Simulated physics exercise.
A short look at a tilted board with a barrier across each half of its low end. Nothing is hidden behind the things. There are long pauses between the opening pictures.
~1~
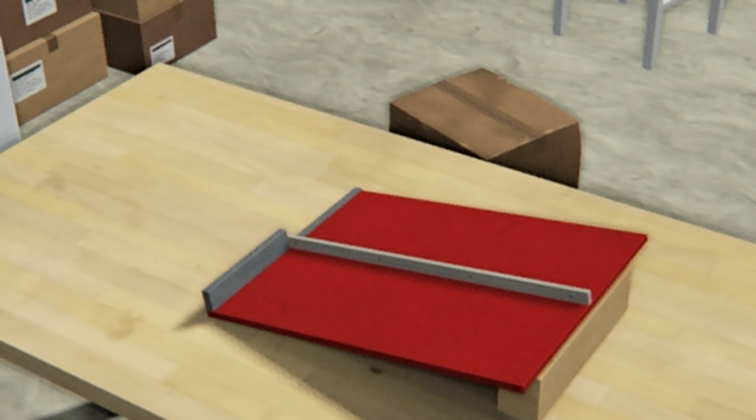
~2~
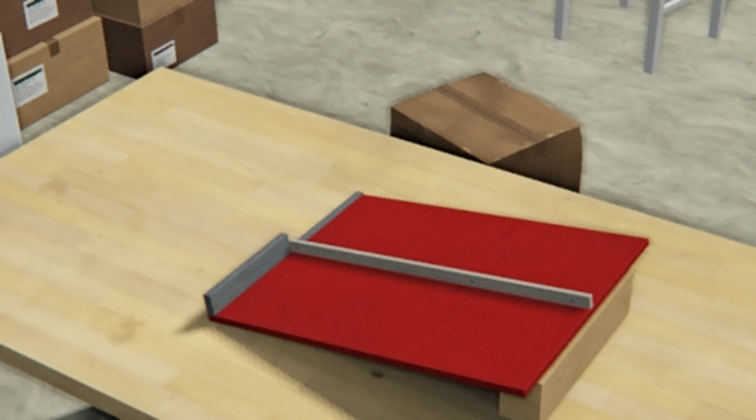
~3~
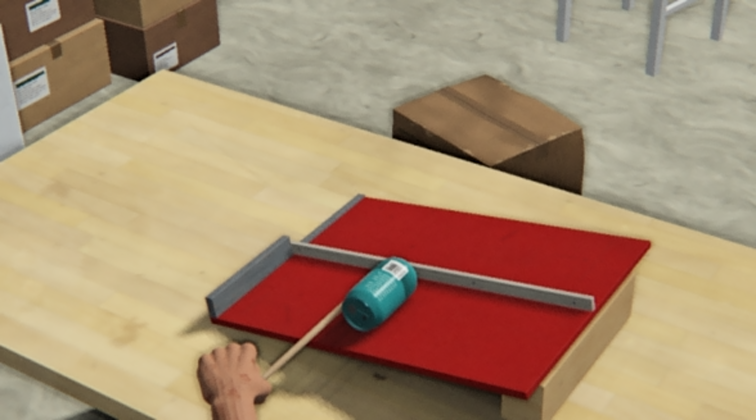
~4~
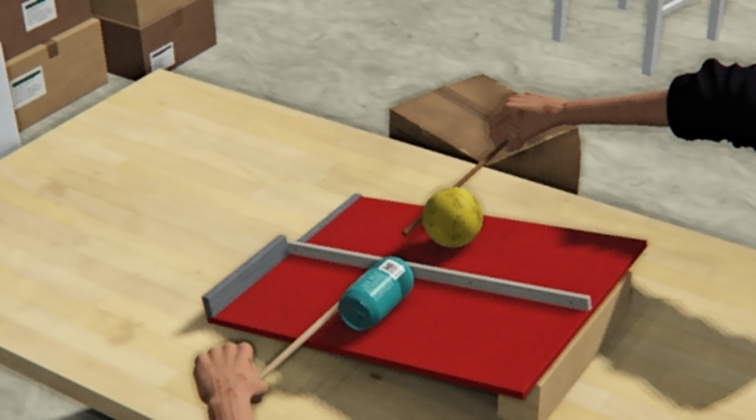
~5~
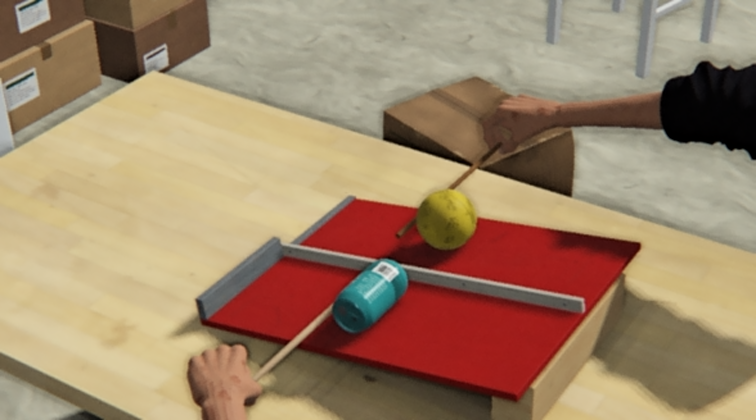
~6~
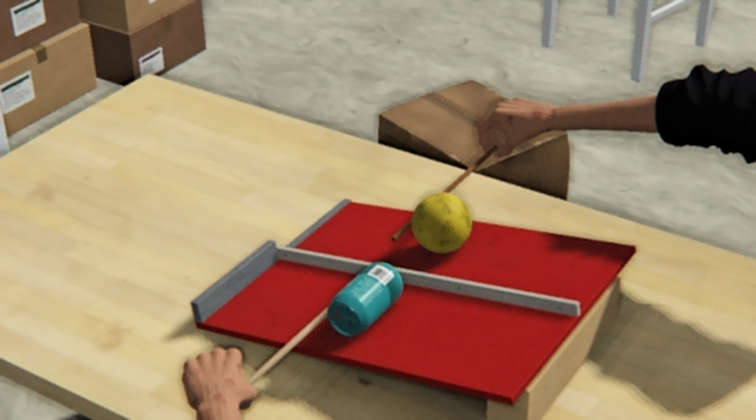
The clip shows a tilted red board with a gray divider on a wooden table; a hand appears holding a stick against a turquoise can, then another holding a stick by a yellow ball, and both objects stay still.
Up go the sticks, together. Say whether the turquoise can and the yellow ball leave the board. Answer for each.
The turquoise can is held by the strip and the yellow ball goes over the end.
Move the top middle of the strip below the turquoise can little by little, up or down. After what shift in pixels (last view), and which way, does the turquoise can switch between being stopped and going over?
About 12 pixels down.
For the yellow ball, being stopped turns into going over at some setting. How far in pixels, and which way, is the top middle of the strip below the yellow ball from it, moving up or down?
A shift of 8 pixels, going up.
Then, 0.56 s past the last view, turquoise can rolling on the board near (286, 283); yellow ball rolling on the board near (357, 210).
Then, 1.08 s past the last view, turquoise can resting against the strip near (254, 276); yellow ball off the board near (188, 169).
Finally, the turquoise can stops on the board, near (254, 276); the yellow ball rolls off the board.
